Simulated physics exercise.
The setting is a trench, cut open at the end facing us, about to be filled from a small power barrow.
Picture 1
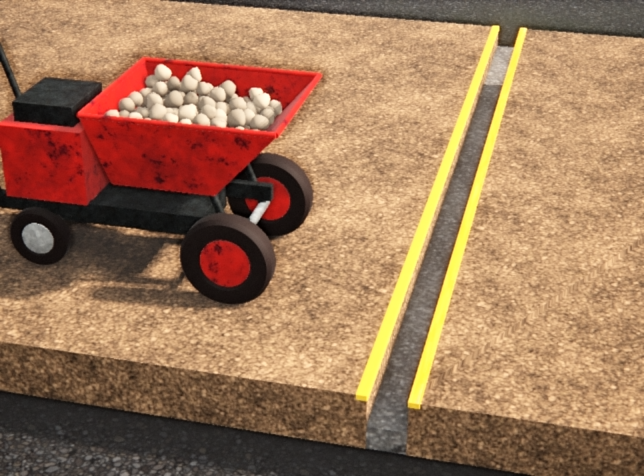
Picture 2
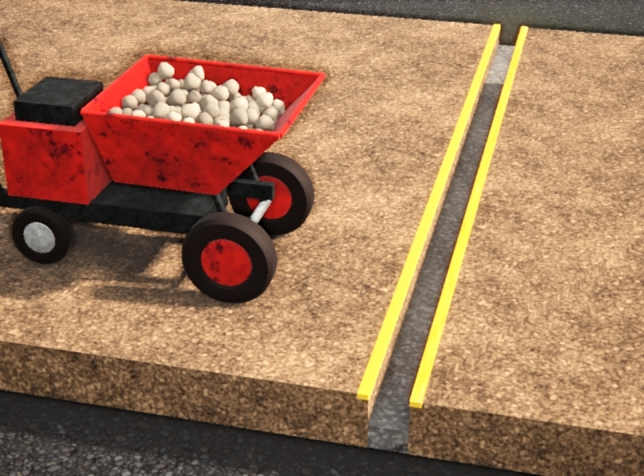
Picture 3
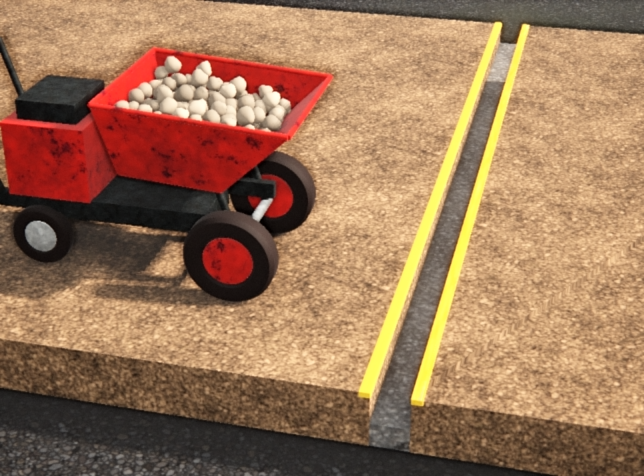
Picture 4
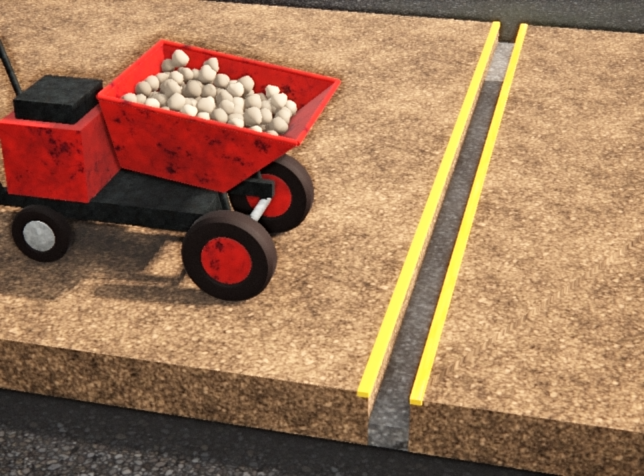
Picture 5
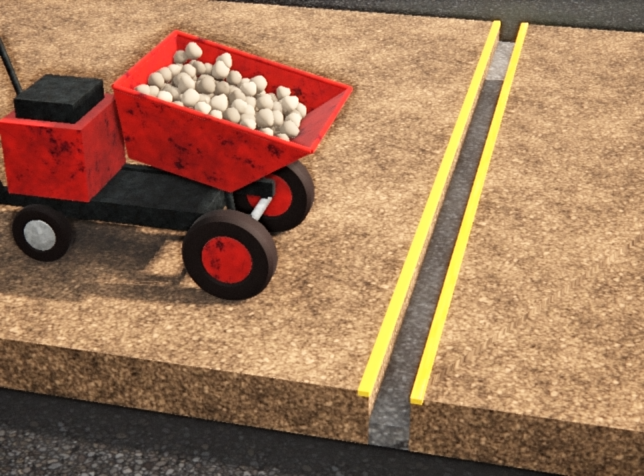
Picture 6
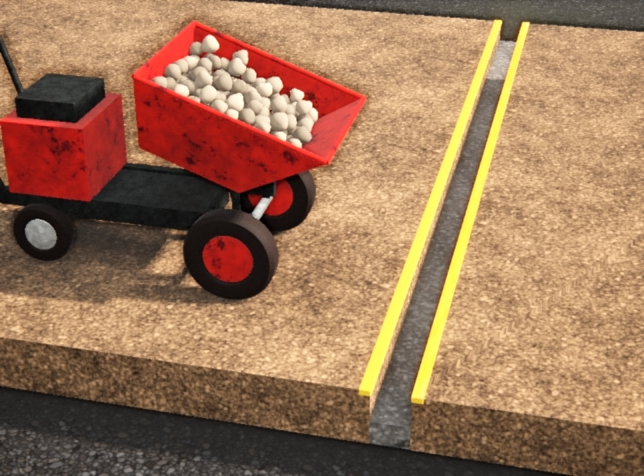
A red power barrow loaded with pale, rounded stones stood on brown ground, left of a narrow trench edged in yellow, while its skip gradually tilted forward to the right, its back end rising.
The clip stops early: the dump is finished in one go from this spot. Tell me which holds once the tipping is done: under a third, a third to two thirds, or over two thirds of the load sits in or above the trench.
My guess is the trench keeps one to two thirds of it.
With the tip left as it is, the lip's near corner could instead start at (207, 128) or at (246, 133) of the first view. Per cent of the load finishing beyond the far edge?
About 10 % and 20 %.
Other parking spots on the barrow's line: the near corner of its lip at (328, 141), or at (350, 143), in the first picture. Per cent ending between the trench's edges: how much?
Near 10 % and 0 %.
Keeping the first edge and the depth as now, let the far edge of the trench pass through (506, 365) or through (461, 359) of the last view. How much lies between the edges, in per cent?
The share would be 90 % first and 80 % second.
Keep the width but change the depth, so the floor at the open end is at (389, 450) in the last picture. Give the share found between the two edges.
About 60 percent.
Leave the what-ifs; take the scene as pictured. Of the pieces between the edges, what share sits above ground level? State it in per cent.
My figure is near 40 per cent.
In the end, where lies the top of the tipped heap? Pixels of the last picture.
I'd put the summit somewhere around pixel (423, 271).
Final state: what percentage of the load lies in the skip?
About 5 per cent.
Just after the last frame, skip tipped steeply; every one in the skip.
A moment on, skip tipped steeply; the larger part in the skip; just a few short of the trench; about a tenth in or heaped over the trench; just a few beyond it; just a few falling.
Further on, skip tipped right over; roughly a quarter in the skip; about a tenth short of the trench; roughly half in or heaped over the trench; roughly a third beyond it.
When it is over, skip tipped right over; about a tenth in the skip; about a tenth short of the trench; roughly half in or heaped over the trench; roughly a third beyond it.
